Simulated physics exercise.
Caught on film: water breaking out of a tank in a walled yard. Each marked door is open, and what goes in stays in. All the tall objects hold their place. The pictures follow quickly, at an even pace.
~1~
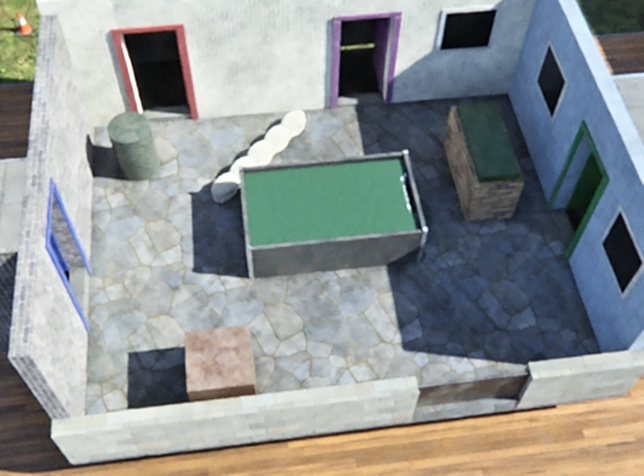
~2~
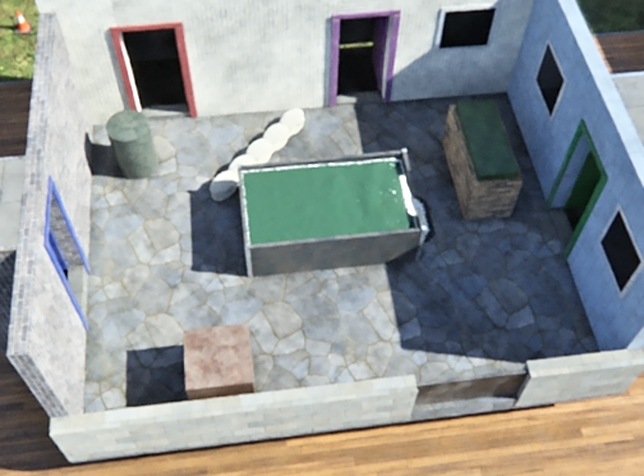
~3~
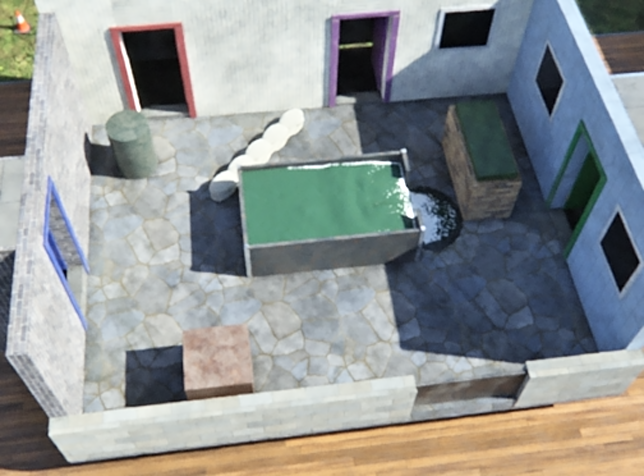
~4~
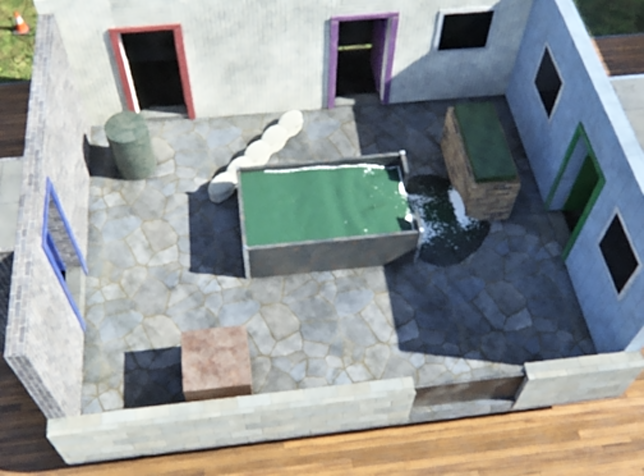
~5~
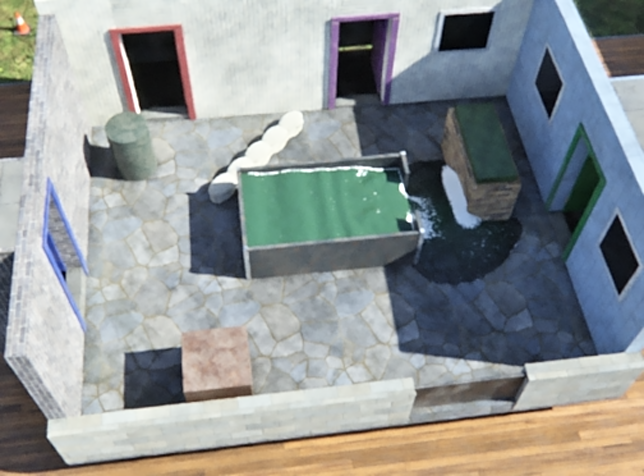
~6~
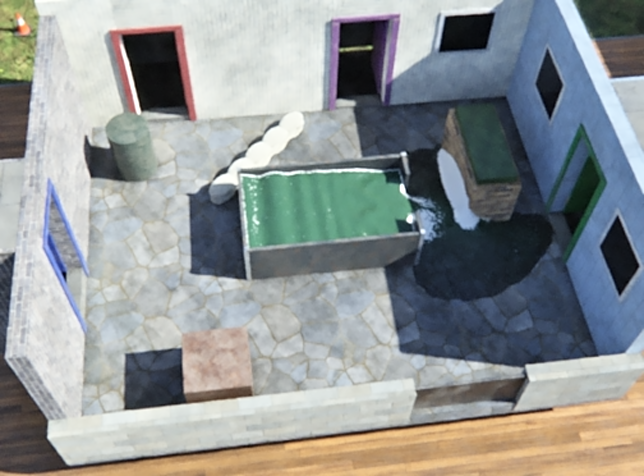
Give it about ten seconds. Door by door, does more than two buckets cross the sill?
The purple door lets in a lot; the red door admits no more than that; the green door lets in a lot; the blue door admits no more than that.
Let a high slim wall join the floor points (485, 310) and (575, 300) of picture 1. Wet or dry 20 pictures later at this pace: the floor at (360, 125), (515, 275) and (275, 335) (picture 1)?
As listed: Covered, awash, not flooded.
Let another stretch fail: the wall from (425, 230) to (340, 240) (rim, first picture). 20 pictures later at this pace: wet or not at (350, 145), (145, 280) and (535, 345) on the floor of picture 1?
One after the other: Not flooded, free of water, covered.
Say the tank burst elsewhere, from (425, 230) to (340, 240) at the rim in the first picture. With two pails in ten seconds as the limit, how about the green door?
Then: Green goes over.
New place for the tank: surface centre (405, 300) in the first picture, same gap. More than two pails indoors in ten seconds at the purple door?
My reading: Purple door holds.
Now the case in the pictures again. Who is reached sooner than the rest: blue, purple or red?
First comes the purple door.
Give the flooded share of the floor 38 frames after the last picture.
Roughly 75 per cent.
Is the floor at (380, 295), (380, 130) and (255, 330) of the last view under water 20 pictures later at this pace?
One after the other: No water, flooded, not flooded.
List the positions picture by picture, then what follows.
In the first frame, the water tank at (330, 202) is whole and still.
In the second frame, water pours out at (408, 210) and has run to (425, 238).
In the third frame, the front is at (458, 226), out from the gap at (407, 211).
In the fourth frame, the front is at (485, 228), out from the gap at (406, 213).
In the fifth frame, water pours out at (406, 214) and has run to (515, 232).
In the sixth frame, water pours out at (407, 214) and has run to (548, 233).
A moment on, water covers 20 % of the floor; the purple door not reached, the red door not reached, the green door over two buckets in, the blue door not reached.
Next, water covers 25 % of the floor; the purple door under two buckets in, the red door not reached, the green door over two buckets in, the blue door not reached.
Then, water covers 45 % of the floor; the purple door over two buckets in, the red door wet at the sill, nothing in, the green door far over two buckets in, the blue door not reached.
Later, water covers 75 % of the floor; the purple door far over two buckets in, the red door wet at the sill, nothing in, the green door far over two buckets in, the blue door not reached.
In the end, water covers 90 % of the floor; the purple door far over two buckets in, the red door wet at the sill, nothing in, the green door far over two buckets in, the blue door wet at the sill, nothing in.
